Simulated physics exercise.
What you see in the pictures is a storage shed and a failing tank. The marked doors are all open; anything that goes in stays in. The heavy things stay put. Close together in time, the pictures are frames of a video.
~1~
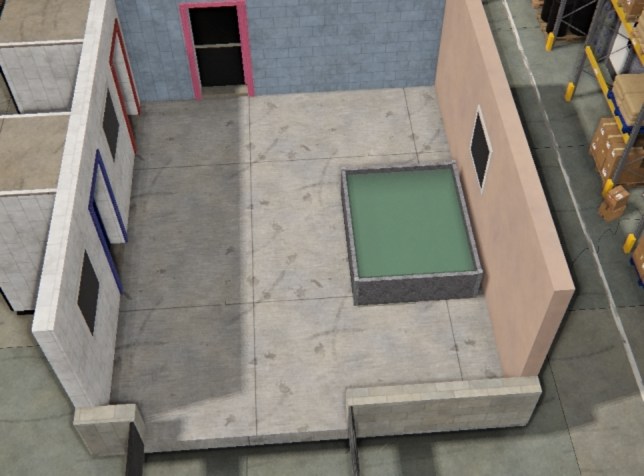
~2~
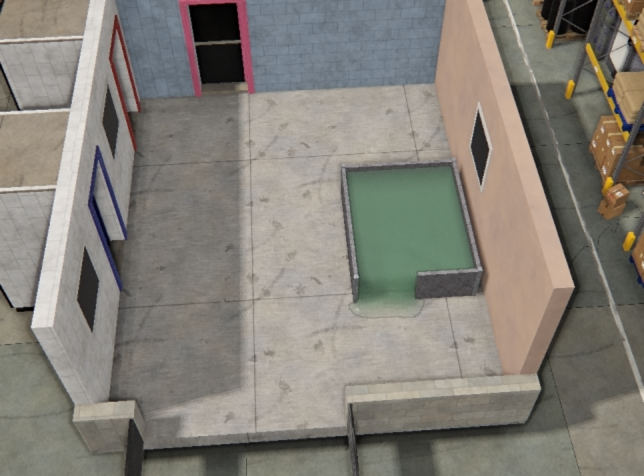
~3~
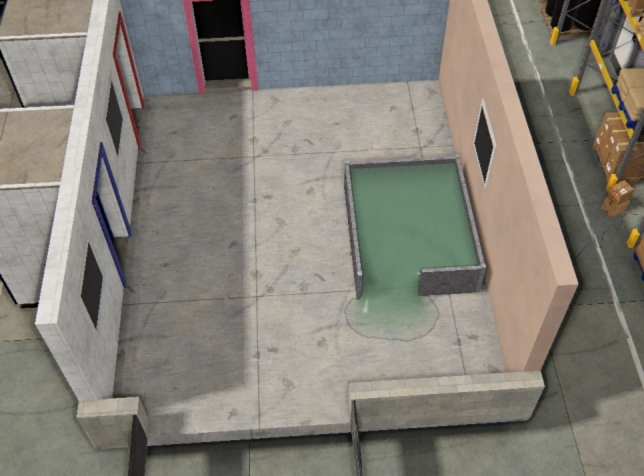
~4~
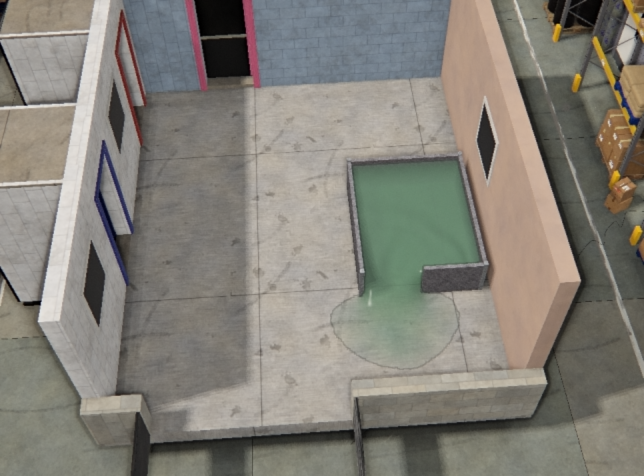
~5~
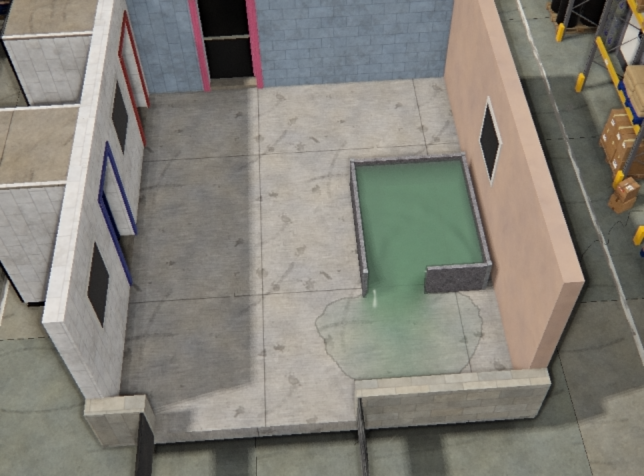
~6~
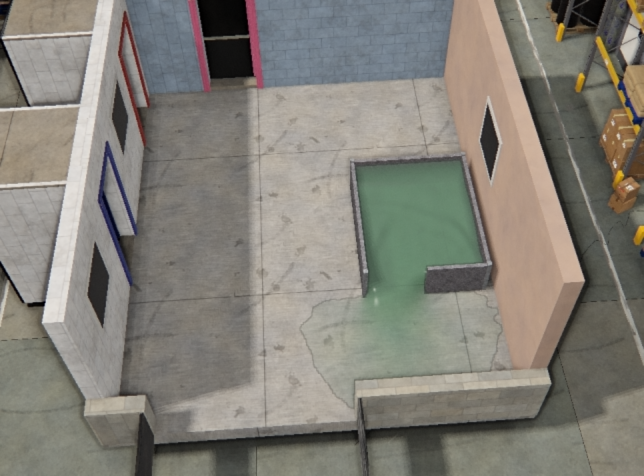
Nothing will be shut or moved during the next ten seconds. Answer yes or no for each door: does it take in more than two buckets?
Blue door: No; pink door: No; red door: No.
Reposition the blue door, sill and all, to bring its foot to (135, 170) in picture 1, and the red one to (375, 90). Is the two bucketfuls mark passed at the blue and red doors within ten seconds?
My reading: The blue one stays under, the red one holds.
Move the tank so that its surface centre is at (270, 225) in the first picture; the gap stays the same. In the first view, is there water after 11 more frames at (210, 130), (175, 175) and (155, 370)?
As listed: Not flooded, dry, wet.
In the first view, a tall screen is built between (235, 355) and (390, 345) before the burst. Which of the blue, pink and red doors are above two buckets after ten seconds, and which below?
Going through them in order, the blue door gets past the mark, the pink door remains below the mark and the red door remains below the mark.
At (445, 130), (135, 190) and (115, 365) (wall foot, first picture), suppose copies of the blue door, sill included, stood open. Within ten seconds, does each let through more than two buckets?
Taken in sequence, they go: Not exceeded, not exceeded, exceeded.
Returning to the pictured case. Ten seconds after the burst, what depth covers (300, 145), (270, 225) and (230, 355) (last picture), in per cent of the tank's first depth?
0, 2 and 4 per cent, roughly.
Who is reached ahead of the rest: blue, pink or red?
It is the blue door.
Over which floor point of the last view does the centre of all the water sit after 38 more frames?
Roughly (378, 285).
A moment on, water covers 15 % of the floor; the blue door not reached, the pink door not reached, the red door not reached.
Next, water covers 20 % of the floor; the blue door not reached, the pink door not reached, the red door not reached.
Then, water covers 25 % of the floor; the blue door not reached, the pink door not reached, the red door not reached.
Later, water covers 40 % of the floor; the blue door wet at the sill, nothing in, the pink door not reached, the red door not reached.
In the end, water covers 65 % of the floor; the blue door wet at the sill, nothing in, the pink door not reached, the red door wet at the sill, nothing in.
